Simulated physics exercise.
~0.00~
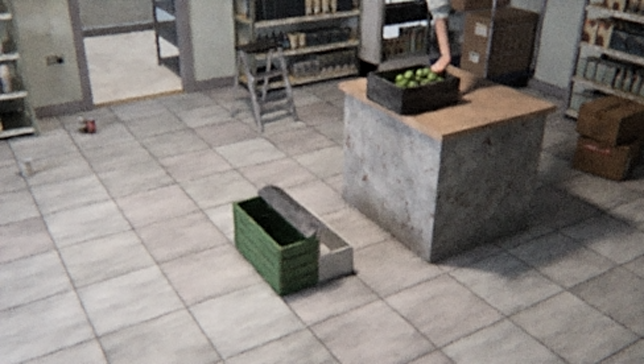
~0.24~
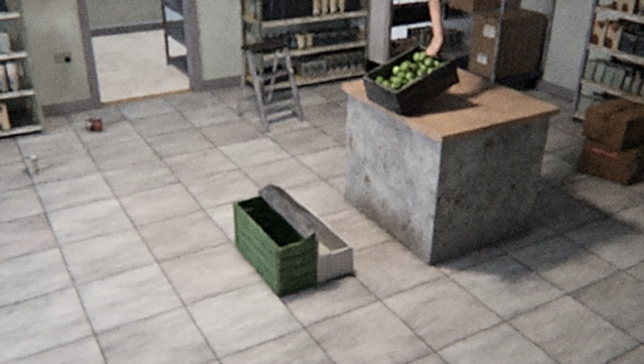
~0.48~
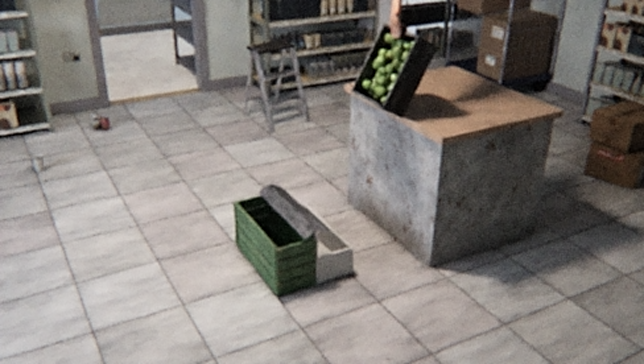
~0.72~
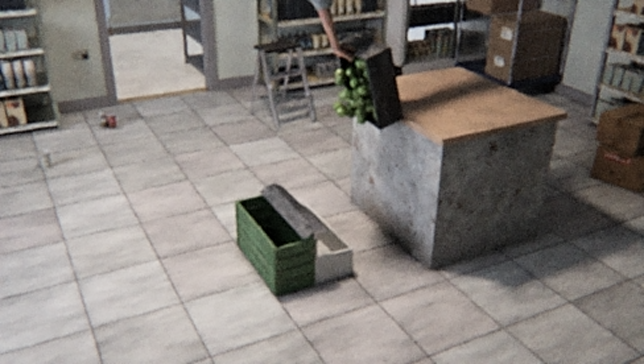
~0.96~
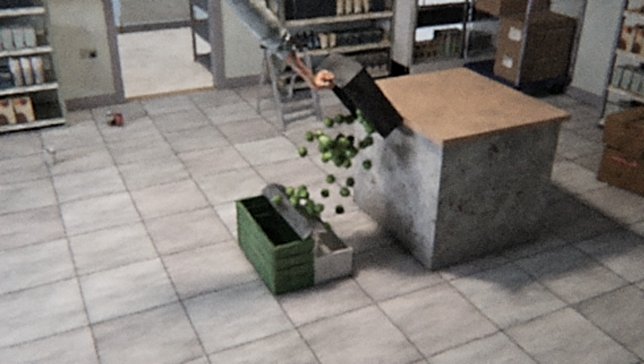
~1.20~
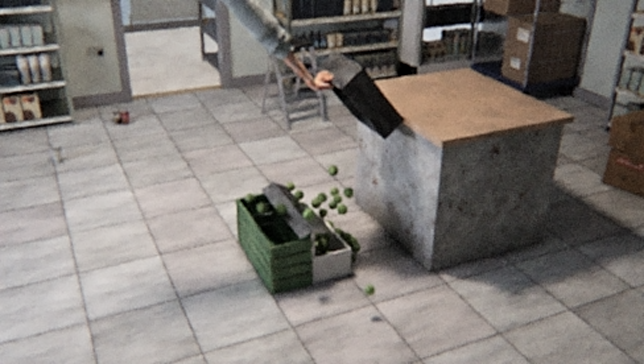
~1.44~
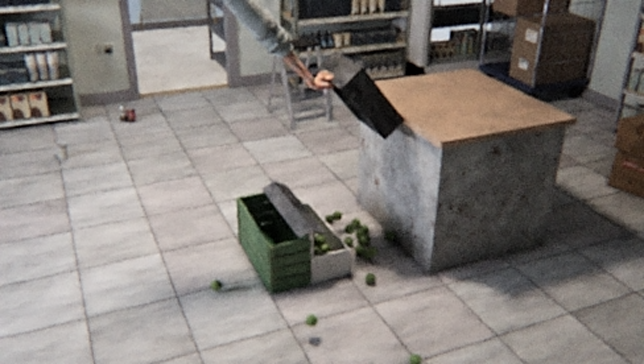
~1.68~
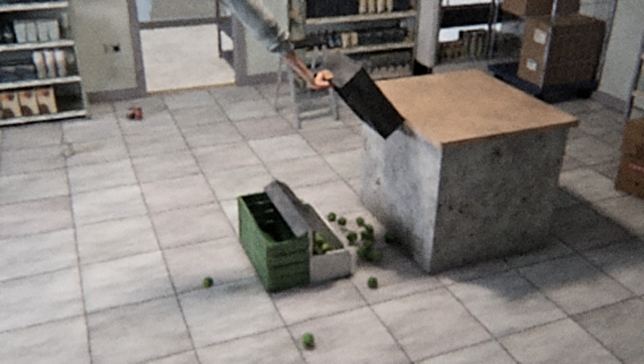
A black crate of green apples sits on a wood-topped grey bench in a tiled storeroom, seen from above at an angle, with shelves and boxes behind. On the floor to its left stand a white tote and, farther left, a green tote, with a grey ridge between them. A hand tips the crate leftward over the bench edge until the apples pour out in a stream. They strike around the ridge and totes, and some bounce and roll across the tiles. Finally the crate hangs tilted, with many apples in the white tote, a cluster beside the bench and a few strays in front.
